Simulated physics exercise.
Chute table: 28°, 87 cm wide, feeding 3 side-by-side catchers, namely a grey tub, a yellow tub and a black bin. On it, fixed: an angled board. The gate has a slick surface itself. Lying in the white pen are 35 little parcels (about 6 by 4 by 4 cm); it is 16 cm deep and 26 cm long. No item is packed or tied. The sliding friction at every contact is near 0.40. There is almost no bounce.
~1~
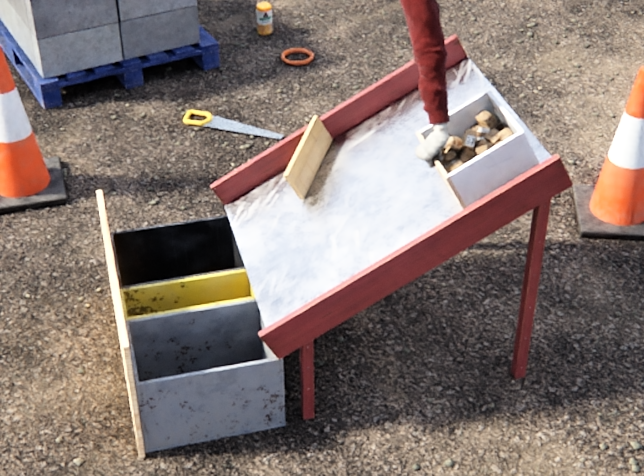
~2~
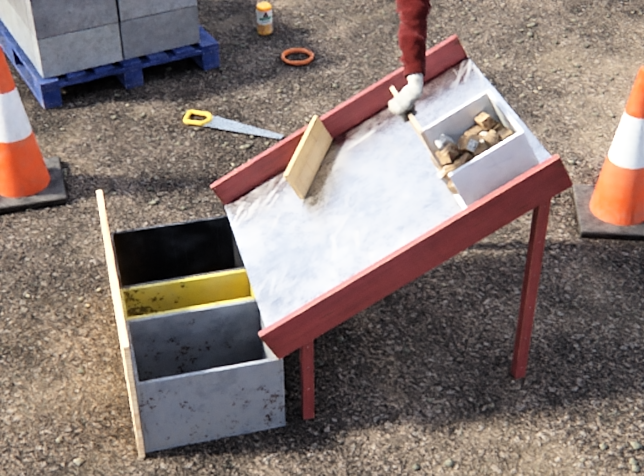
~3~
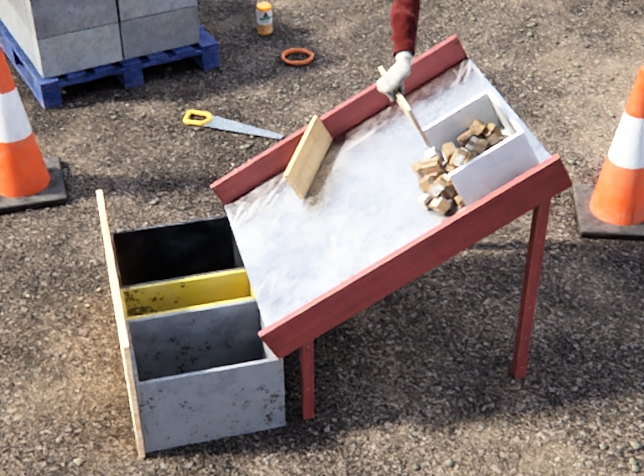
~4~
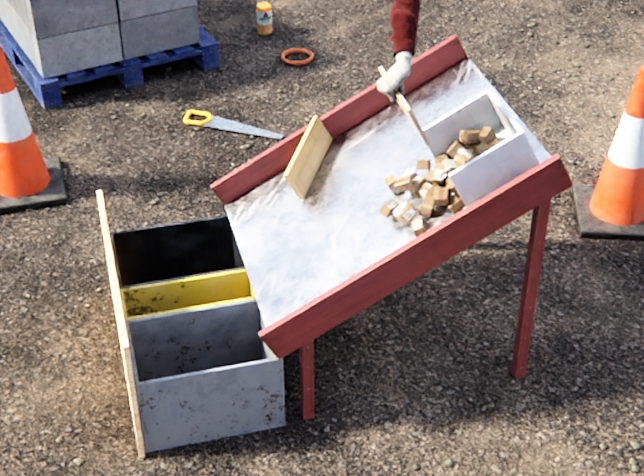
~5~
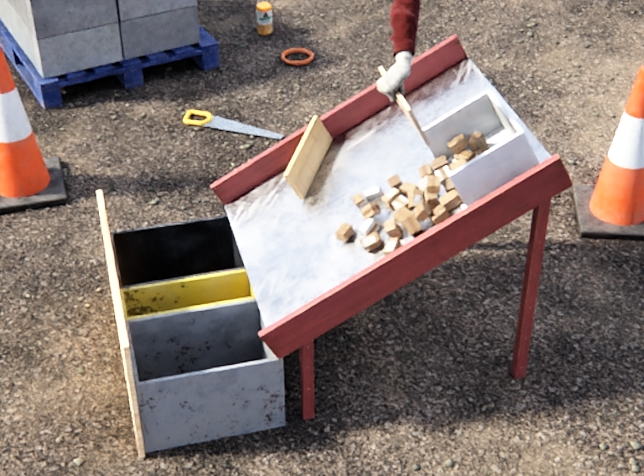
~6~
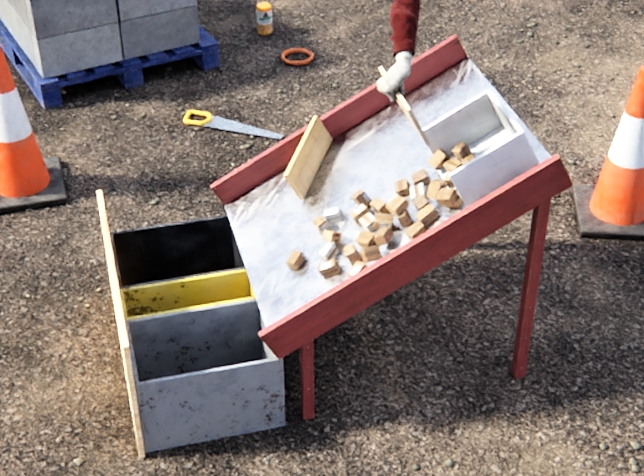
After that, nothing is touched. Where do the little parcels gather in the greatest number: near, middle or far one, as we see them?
The front one, the grey tub.
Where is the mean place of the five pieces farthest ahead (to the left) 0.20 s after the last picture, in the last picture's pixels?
They're centred near (254, 290).
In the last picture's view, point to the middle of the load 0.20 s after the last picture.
The middle of the load sits near (350, 245).
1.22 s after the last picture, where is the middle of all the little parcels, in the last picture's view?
(177, 389).
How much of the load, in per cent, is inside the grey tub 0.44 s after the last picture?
Around 25 per cent at that point.
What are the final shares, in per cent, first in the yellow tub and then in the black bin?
Estimate: 30 % then 0 %.
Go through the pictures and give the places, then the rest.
In the first picture (each is followed by its nearest rim corner in this view), white pen, (519, 133); grey tub, (139, 383); none out.
White pen, (519, 133), in the second picture.
White pen, (519, 133); 8 out, the lowest parcel at (428, 199), in the third picture.
White pen, (519, 133); 16 out, the lowest parcel at (390, 209), in the fourth picture.
White pen, (519, 133); 22 out, the lowest parcel at (345, 232), in the fifth picture.
White pen, (519, 133); grey tub, (139, 383); 28 out, the lowest parcel at (296, 260), in the sixth picture.
Then, 0.20 s after the last picture, 1 still in the white pen, 32 on the slope and 2 in the air.
Then, 0.44 s after the last picture, 9 in the grey tub, 4 in the yellow tub, 18 on the slope and 4 in the air.
Then, 0.78 s after the last picture, 19 in the grey tub, 7 in the yellow tub, 6 on the slope and 3 in the air.
When it is over (1.22 s after the last picture), 25 in the grey tub and 10 in the yellow tub.
